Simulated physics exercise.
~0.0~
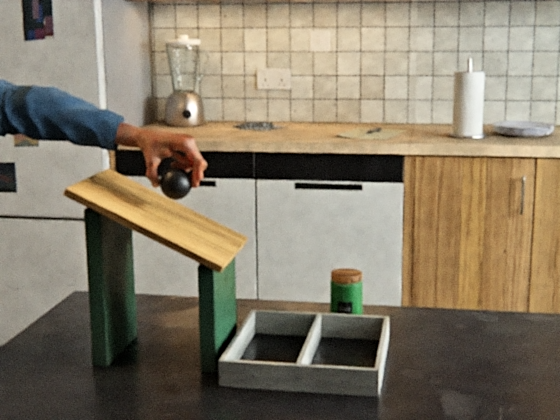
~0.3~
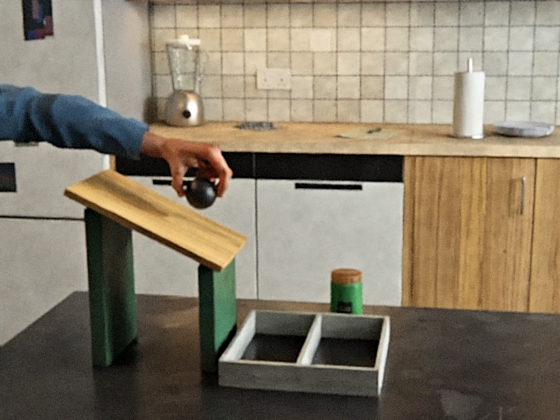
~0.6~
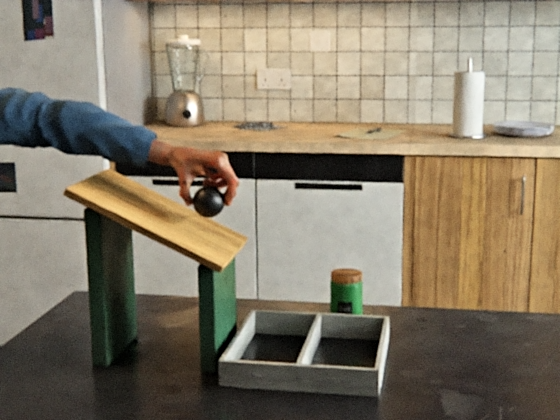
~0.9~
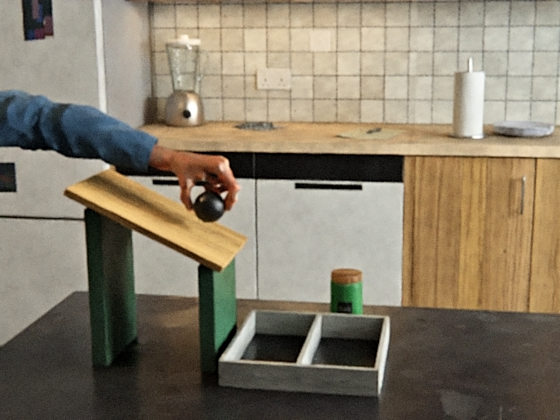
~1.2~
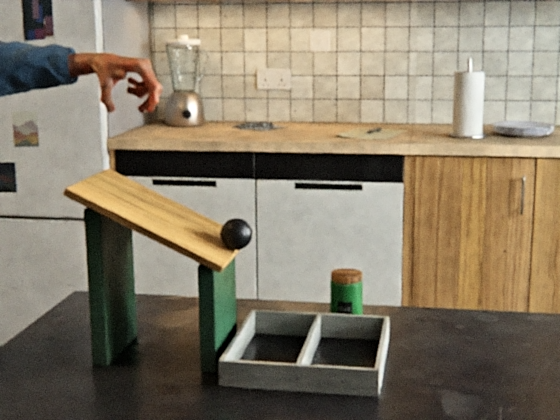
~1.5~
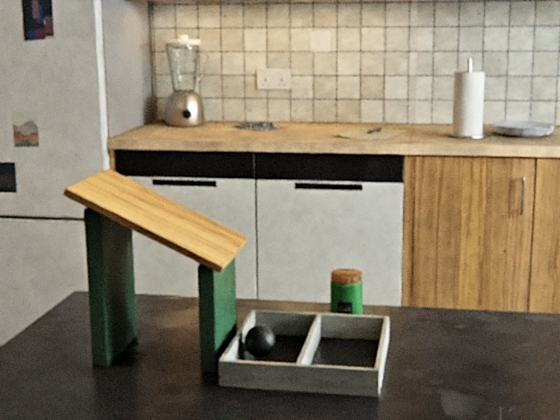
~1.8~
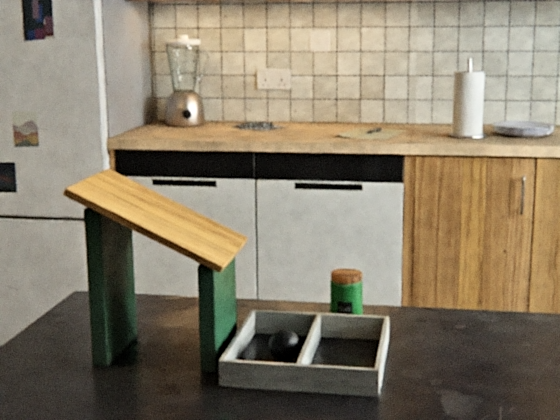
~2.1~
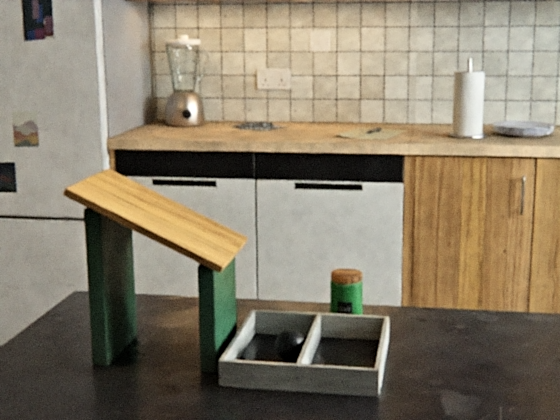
Black ball released by a hand low on a slanted board, dropping into the tray's nearer bay and shifting right inside it.
